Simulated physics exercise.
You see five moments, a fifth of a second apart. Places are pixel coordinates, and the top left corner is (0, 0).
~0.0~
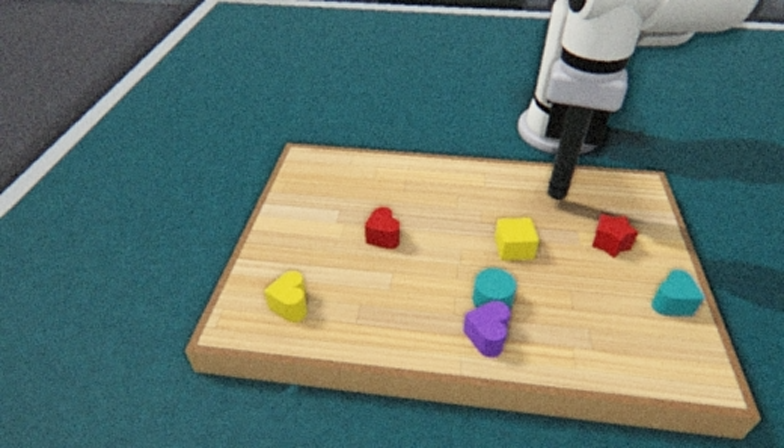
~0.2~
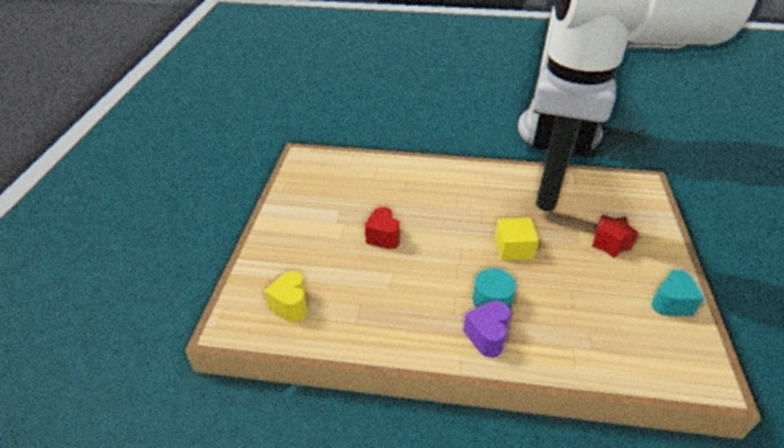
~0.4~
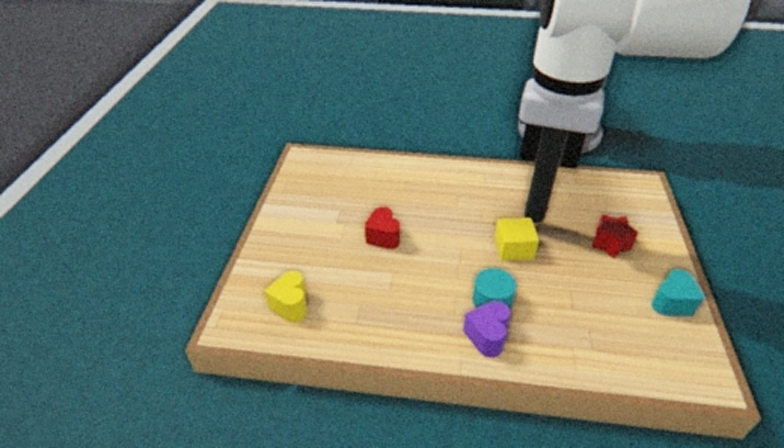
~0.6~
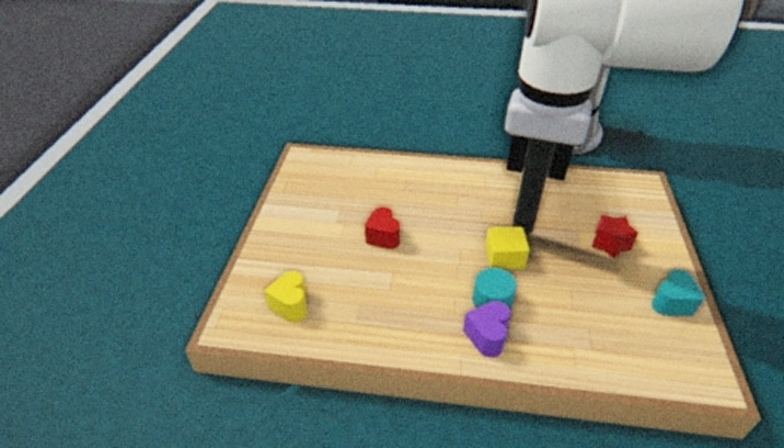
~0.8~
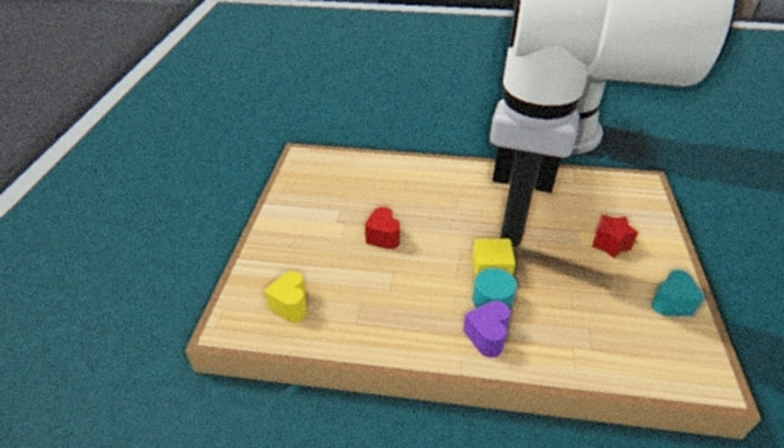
On a wooden board atop a green surface, seven small colored blocks sit spread out as a robot arm holds a black peg near the far edge. The peg moves down and left to the yellow block, then pushes it toward the near left until it sits against the turquoise disc, above the purple heart.
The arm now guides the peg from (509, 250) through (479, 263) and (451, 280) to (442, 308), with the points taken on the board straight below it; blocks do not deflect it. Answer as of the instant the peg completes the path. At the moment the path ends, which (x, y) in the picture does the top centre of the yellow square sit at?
The spot you're after is about (448, 316) in the image.
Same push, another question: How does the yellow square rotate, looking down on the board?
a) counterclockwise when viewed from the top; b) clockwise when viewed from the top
a
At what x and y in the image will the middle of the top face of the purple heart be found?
Somewhere near (499, 338).
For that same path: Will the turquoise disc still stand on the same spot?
No.
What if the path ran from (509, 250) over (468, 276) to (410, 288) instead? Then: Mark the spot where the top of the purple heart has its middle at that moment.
At pixel (496, 335).
On the path given first. One third of the way, peg at (480, 254); purple heart at (494, 328), turned 25° clockwise; yellow square at (465, 266); turquoise disc at (489, 296).
Two thirds of the way, peg at (452, 271); purple heart at (499, 338), turned 30° clockwise; yellow square at (451, 288), turned 50° anticlockwise; turquoise disc at (490, 304).
At the end, peg at (442, 300); purple heart at (499, 338), turned 30° clockwise; yellow square at (448, 316), turned 90° anticlockwise; turquoise disc at (490, 305).
